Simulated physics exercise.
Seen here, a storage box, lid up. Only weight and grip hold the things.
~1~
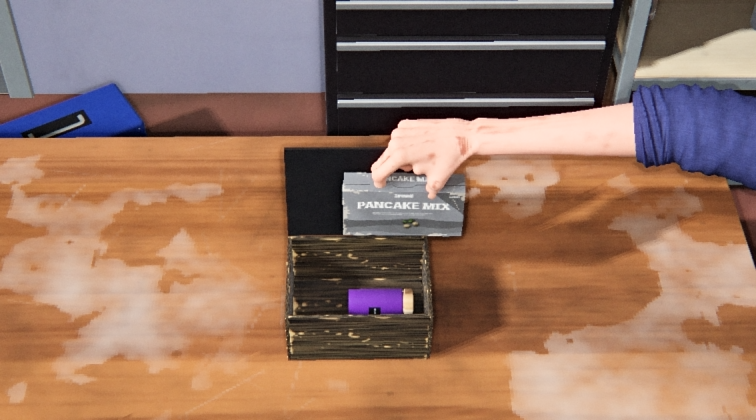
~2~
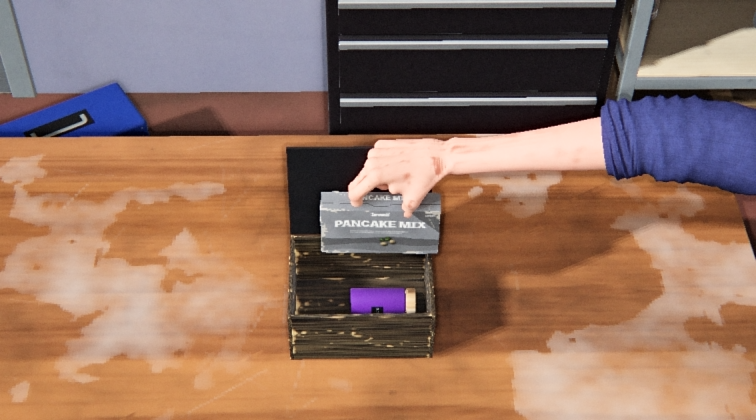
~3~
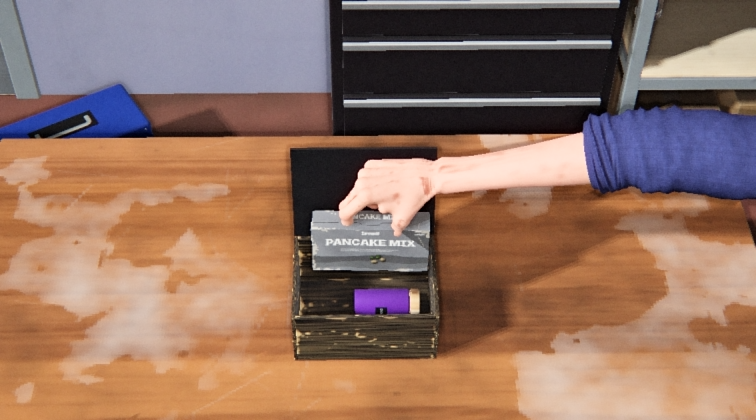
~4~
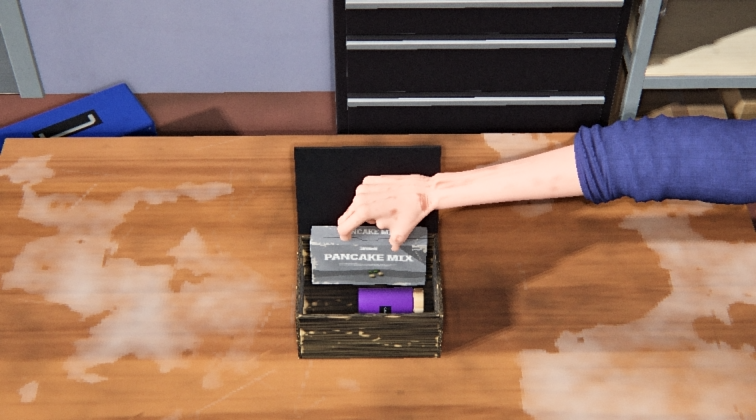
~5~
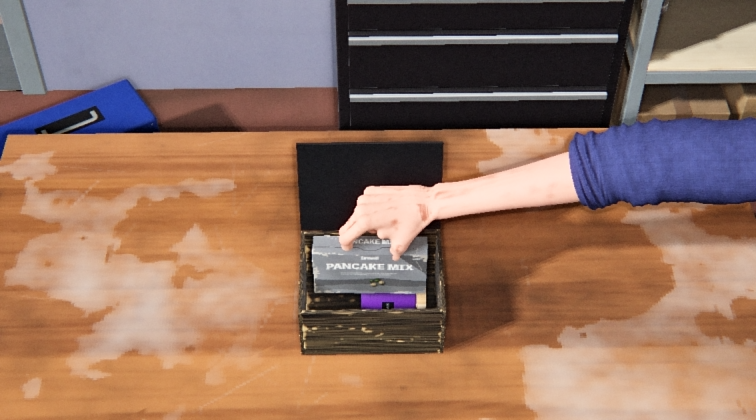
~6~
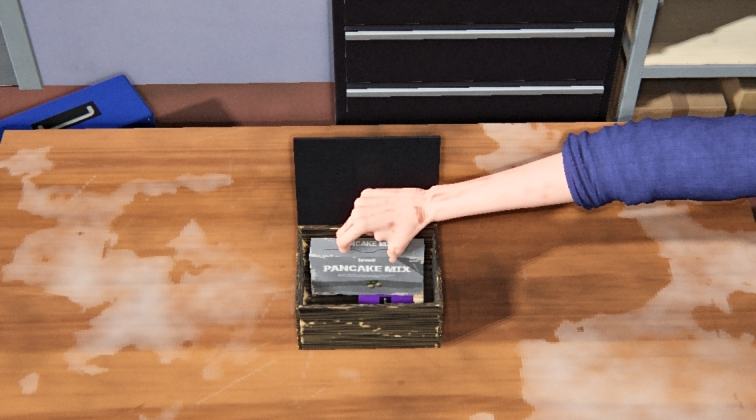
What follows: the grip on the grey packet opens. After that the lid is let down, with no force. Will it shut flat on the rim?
As it turns out, it closes.
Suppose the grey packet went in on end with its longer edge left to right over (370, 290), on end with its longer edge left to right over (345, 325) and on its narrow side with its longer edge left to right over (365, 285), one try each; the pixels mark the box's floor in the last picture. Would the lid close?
First try: It stays ajar; second try: It stays ajar; third try: It sits on the rim.
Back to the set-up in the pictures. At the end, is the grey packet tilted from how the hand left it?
The grey packet ends up tilted.
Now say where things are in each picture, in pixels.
Coming down; grey packet (403, 205); purple shaker (381, 302), in the first picture.
Coming down; grey packet (380, 223); purple shaker (383, 301), in the second picture.
Coming down; grey packet (370, 241); purple shaker (387, 302), in the third picture.
Coming down; grey packet (369, 256); purple shaker (391, 301), in the fourth picture.
Coming down; grey packet (370, 265); purple shaker (393, 297), in the fifth picture.
In place under the hand; grey packet (367, 267), in the sixth picture.
Then, 0.50 s on from there, grey packet turned 74° from how it was put near (369, 304); purple shaker shifted about its own width.
Then, 1.30 s on from there, lid 77° above the rim; grey packet on its side near (370, 305); purple shaker shifted about its own width.
Then, 1.80 s on from there, lid 47° above the rim; grey packet on its side near (370, 305); purple shaker shifted about its own width.
Then, 2.20 s on from there, lid 17° above the rim; grey packet on its side near (370, 305); purple shaker shifted about its own width.
In the end, lid shut; toppled in the box, grey packet; moved from the start, purple shaker. At the end, from the last picture's camera, grey packet near (370, 305).
